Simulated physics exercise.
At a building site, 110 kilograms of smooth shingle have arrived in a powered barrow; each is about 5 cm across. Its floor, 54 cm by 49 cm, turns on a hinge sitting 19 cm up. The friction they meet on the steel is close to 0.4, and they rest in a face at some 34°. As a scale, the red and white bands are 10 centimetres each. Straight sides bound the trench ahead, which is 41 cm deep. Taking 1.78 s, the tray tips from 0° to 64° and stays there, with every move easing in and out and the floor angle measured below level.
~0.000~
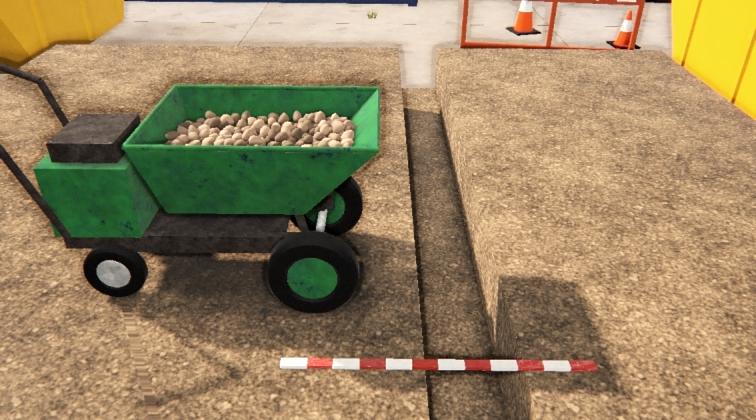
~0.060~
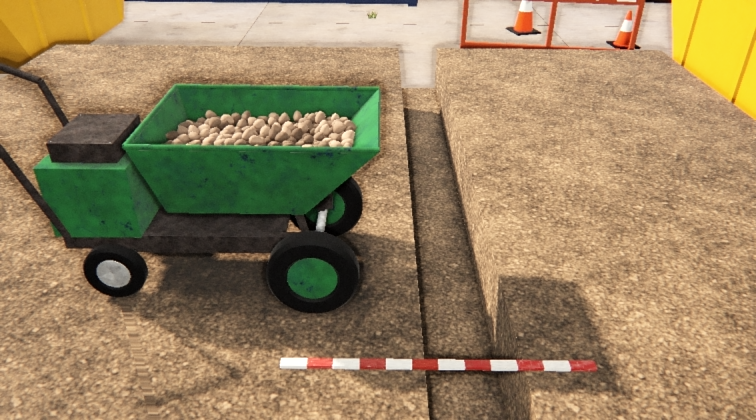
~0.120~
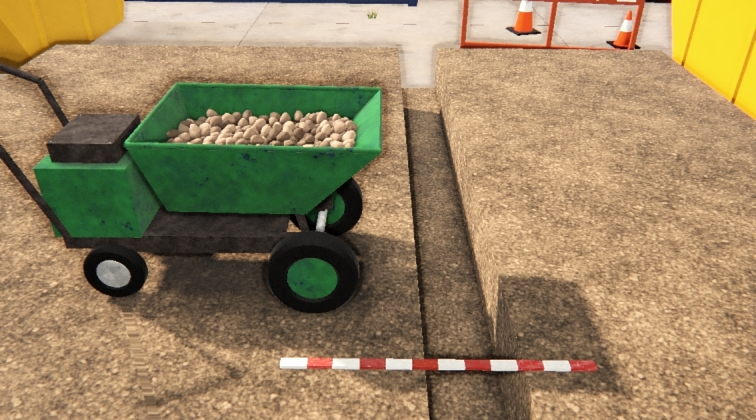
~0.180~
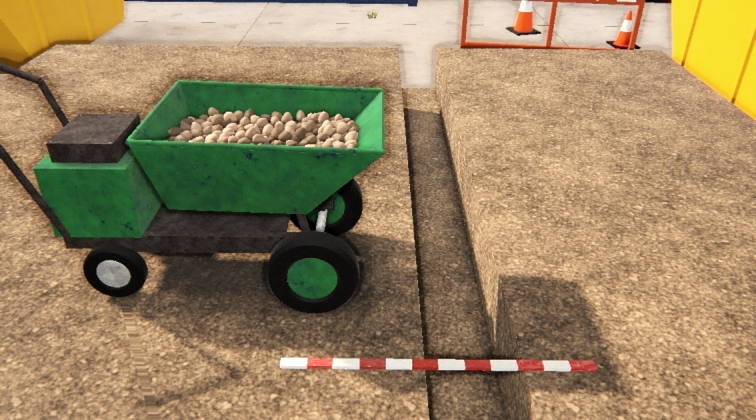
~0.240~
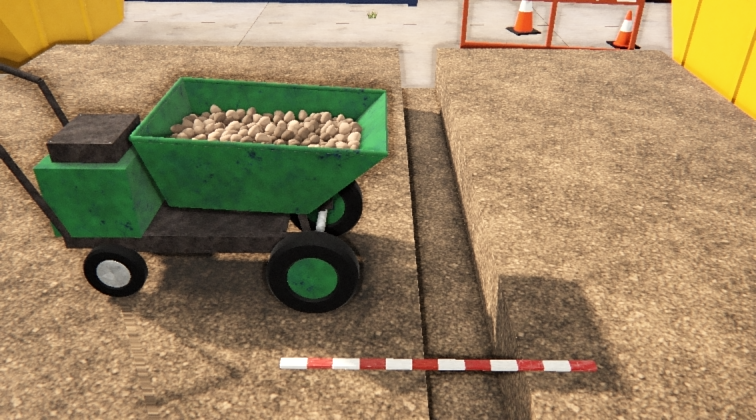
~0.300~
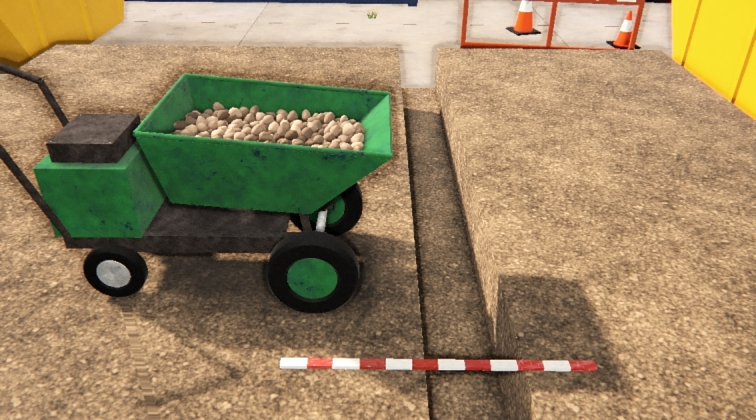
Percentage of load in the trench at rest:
59 %.
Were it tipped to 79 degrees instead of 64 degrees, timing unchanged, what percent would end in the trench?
Roughly 70%.
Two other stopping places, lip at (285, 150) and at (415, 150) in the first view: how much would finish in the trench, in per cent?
Close to 95 percent in the first case, 25 percent in the second.
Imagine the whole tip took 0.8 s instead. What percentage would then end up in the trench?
Estimate: About 45 %.
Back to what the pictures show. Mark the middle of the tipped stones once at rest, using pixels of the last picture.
Look at roughly (483, 322).
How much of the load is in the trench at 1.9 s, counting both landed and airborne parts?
Some 25 per cent.
After 1.3 s the floor is at 54°; 100 % in the tray; the foremost stones are at (454, 205).
After 1.9 s the floor is at 64°; 47 % in the tray, 26 % in the trench, 27 % past the trench; the foremost stones are at (585, 273).
After 2.2 s the floor is at 64°; 19 % in the tray, 41 % in the trench, 40 % past the trench; the foremost stones are at (666, 295).
After 4.2 s the floor is at 64°; 0 % in the tray, 59 % in the trench, 41 % past the trench; the foremost stones are at (694, 293).
